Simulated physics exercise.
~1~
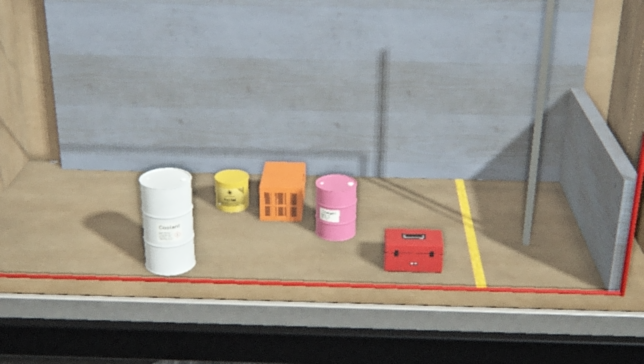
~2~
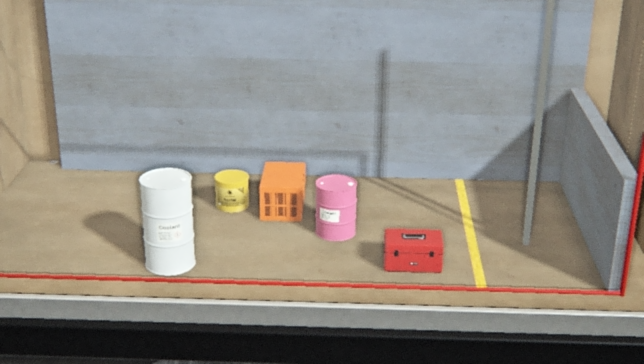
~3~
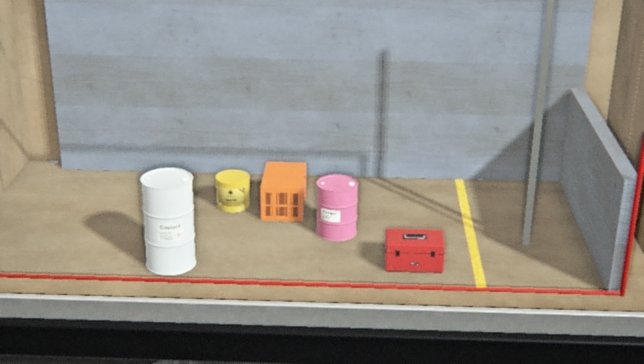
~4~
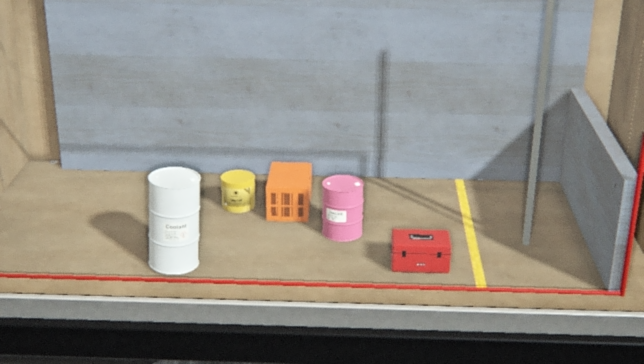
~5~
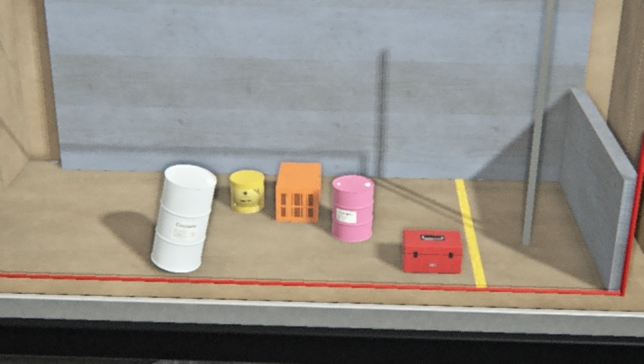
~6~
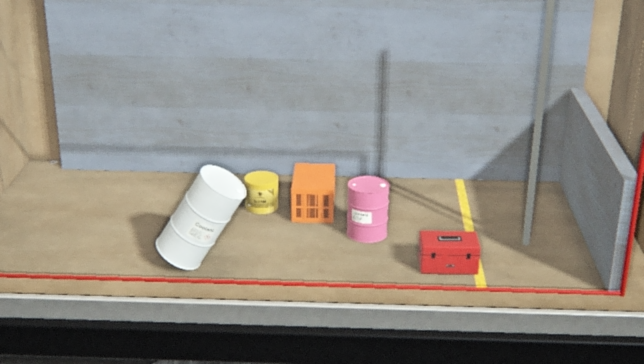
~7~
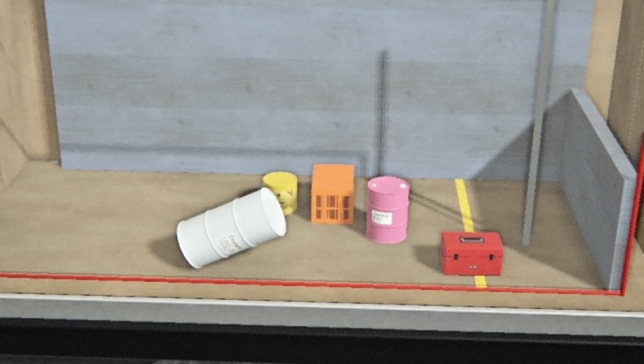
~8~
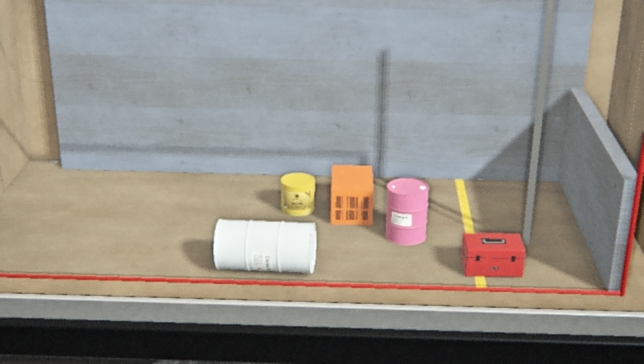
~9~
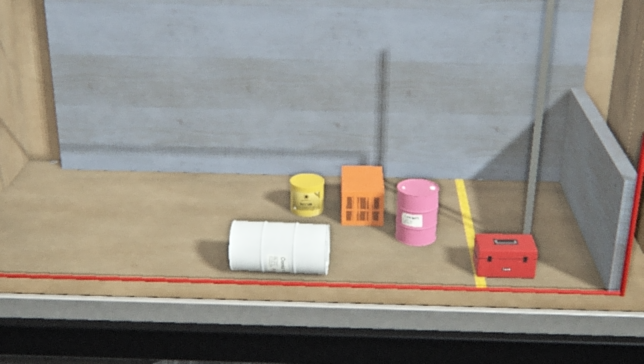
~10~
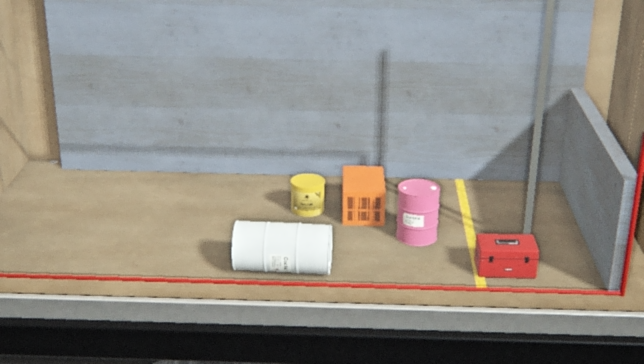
A white drum, a yellow bucket, an orange crate, a pink drum and a red toolbox slide right across a floor, the white drum tipping onto its side, before all stop with only the toolbox past the yellow line.
